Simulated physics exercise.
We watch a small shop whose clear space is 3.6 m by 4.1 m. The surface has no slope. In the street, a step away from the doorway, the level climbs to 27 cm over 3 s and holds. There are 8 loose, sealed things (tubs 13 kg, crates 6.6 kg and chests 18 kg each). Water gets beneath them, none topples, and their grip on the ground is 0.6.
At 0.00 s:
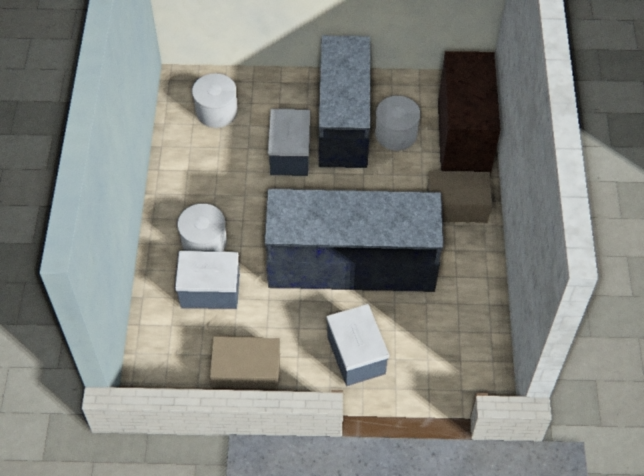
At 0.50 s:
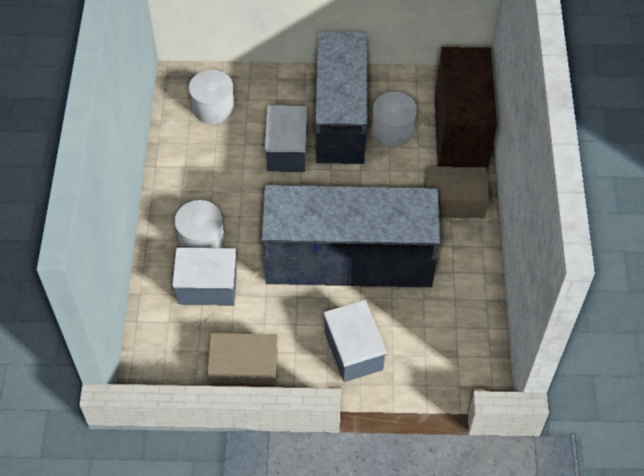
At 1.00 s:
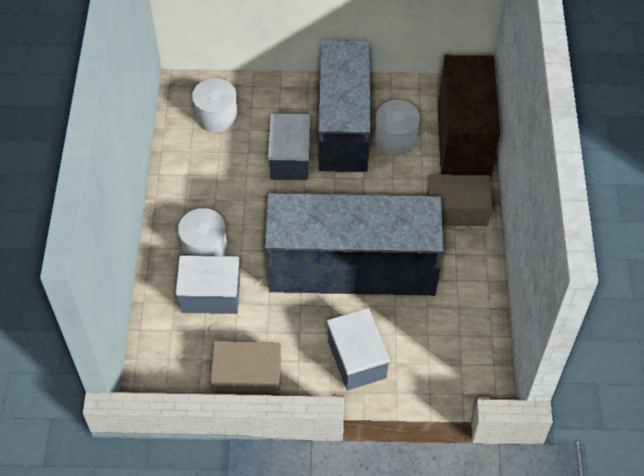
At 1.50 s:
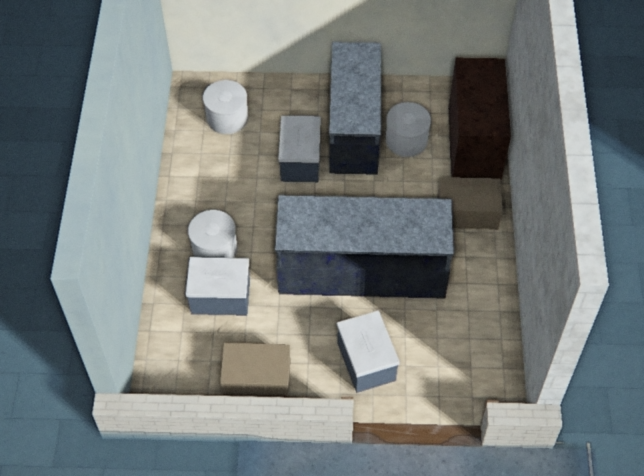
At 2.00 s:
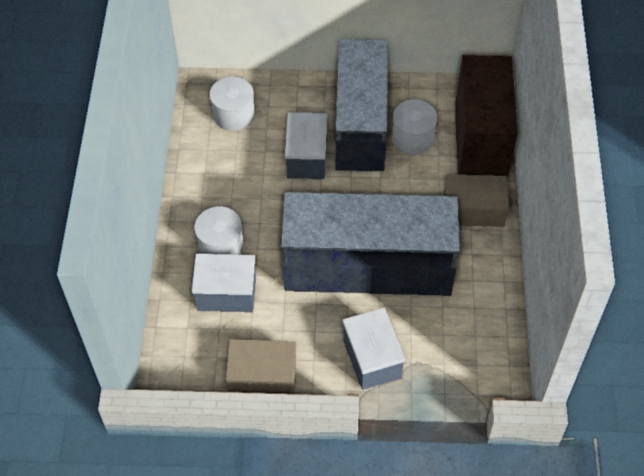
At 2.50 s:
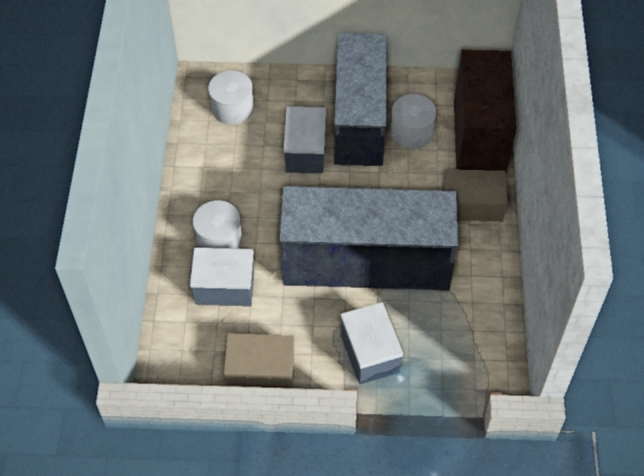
Small walled shop with blocks and drums standing still as water darkens the surrounding paving, then spreads thinly through the front doorway.
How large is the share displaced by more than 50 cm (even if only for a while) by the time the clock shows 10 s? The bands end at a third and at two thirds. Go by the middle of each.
Share: Two thirds or more.
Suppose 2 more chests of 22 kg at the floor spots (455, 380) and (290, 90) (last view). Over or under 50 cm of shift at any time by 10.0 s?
In that order: More, short of it.
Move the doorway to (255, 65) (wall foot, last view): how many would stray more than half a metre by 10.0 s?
Then 6.
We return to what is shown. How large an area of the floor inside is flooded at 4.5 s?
About 6.5 m2.
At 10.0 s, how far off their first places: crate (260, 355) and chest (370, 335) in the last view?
In turn: 80 cm, 50 cm.
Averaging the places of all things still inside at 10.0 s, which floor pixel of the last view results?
At about (284, 172).
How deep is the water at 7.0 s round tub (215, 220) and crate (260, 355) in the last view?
About 7 and 7 cm.
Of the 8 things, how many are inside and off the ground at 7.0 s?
2 of them.
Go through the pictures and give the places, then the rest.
The first picture shows a chest at (358, 336) rests on the ground; a tub at (214, 90), on the bottom; 0.0 m2 under water; 0 of 8 have shifted.
The second picture shows a chest at (355, 331), on the bottom; a tub at (211, 87), on the bottom; water covers 0.0 m2; 0 of 8 have shifted.
The third picture shows a chest at (358, 340) rests on the ground; a tub at (214, 95) rests on the ground; 0.0 m2 under water; 0 of 8 have shifted.
The fourth picture shows a chest at (368, 342), on the bottom; a tub at (225, 97) rests on the ground; water covers 0.0 m2; 0 of 8 have shifted.
The fifth picture shows a chest at (374, 339) rests on the ground; a tub at (232, 93), on the bottom; 0.4 m2 under water; 0 of 8 have shifted.
The sixth picture shows a chest at (372, 334) rests on the ground; a tub at (230, 87) rests on the ground; 1.1 m2 under water; 0 of 8 have shifted.
After 3.5 s 0 of 8 are over 50 cm from their spots; 0 afloat.
After 4.5 s 1 of 8 are over 50 cm from their spots; 0 afloat.
After 7.0 s 4 of 8 are over 50 cm from their spots; 2 afloat.
After 10.0 s 5 of 8 are over 50 cm from their spots, and 6 have been at some point; 8 afloat.
